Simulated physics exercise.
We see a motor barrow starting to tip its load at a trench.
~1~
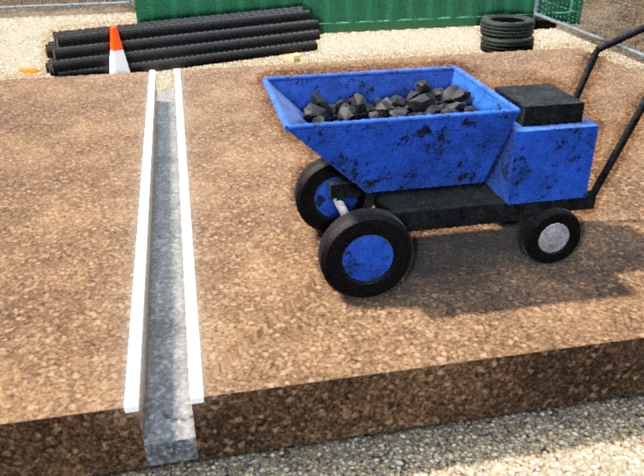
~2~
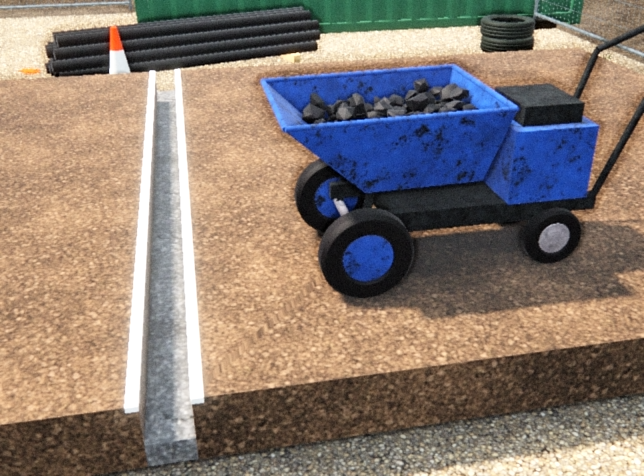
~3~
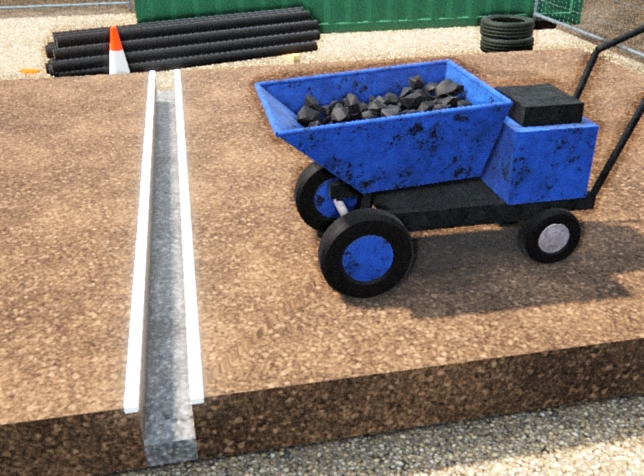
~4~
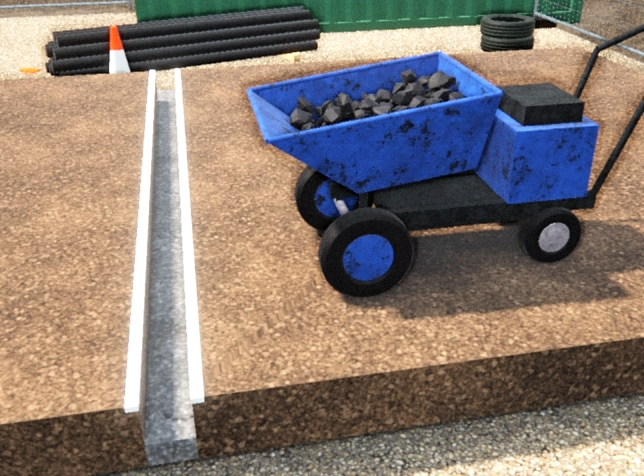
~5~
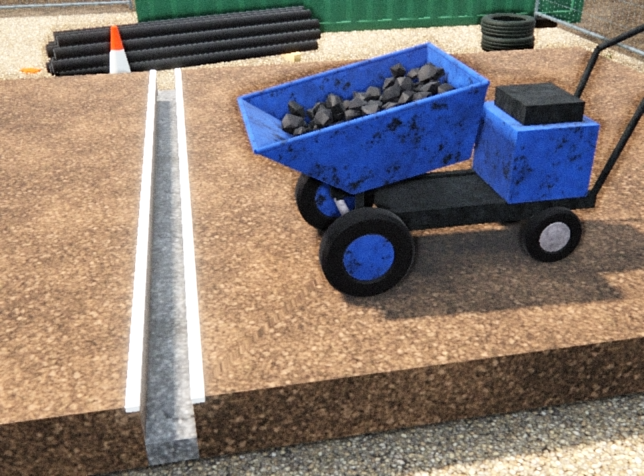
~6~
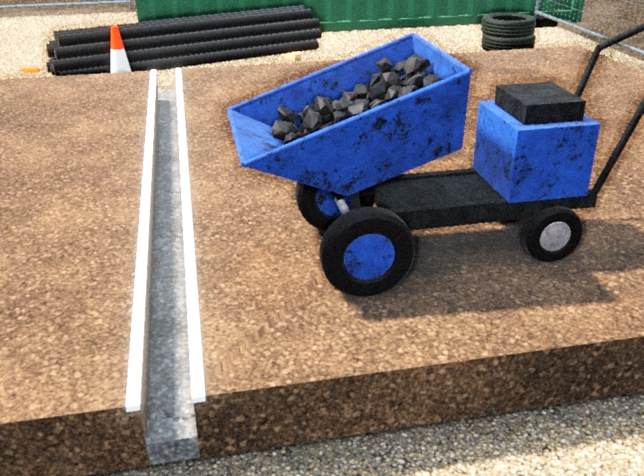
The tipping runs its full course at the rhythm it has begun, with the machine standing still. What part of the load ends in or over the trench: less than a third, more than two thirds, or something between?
Between the edges lies from one third to two thirds of the load.
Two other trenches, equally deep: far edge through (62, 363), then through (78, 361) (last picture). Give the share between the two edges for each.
The first gives 70 %, the second 70 %.
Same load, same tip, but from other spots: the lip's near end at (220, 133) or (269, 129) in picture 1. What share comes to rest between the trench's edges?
First some 10, then 50 per cent.
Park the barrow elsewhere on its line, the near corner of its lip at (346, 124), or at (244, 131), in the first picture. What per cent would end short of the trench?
First some 30, then 0 per cent.
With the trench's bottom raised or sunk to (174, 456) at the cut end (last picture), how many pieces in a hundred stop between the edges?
Close to 60 per cent.
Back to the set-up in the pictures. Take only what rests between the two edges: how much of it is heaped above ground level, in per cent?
Close to 15 per cent.
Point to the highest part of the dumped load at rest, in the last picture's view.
Around (172, 266).
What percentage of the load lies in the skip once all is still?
It comes to 35 per cent or so.
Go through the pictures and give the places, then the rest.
In the first picture, lip of the skip at (288, 128), level; top of the load at (412, 121), lumps of coal; first edge of the trench at (194, 348); far edge at (134, 355), the trench under half as wide as the skip, and about as deep as wide.
In the second picture, lip of the skip at (285, 130), level; top of the load at (410, 120).
In the third picture, lip of the skip at (278, 134), tipped barely; top of the load at (426, 111).
In the fourth picture, lip of the skip at (269, 141), tipped a little; top of the load at (425, 111).
In the fifth picture, lip of the skip at (257, 152), tipped a little; top of the load at (408, 101).
In the sixth picture, lip of the skip at (244, 165), tipped clearly; top of the load at (404, 99); first edge of the trench at (195, 347); far edge at (136, 354).
Soon, skip tipped steeply; all in the skip.
A while on, skip tipped right over; most in the skip; a small part short of the trench; about a quarter in or heaped over the trench; a stray few falling.
Towards the end, skip tipped right over; about a third in the skip; a small part short of the trench; about half in or heaped over the trench; a small part beyond it.
Finally, skip tipped right over; about a third in the skip; a stray few short of the trench; about half in or heaped over the trench; a small part beyond it.
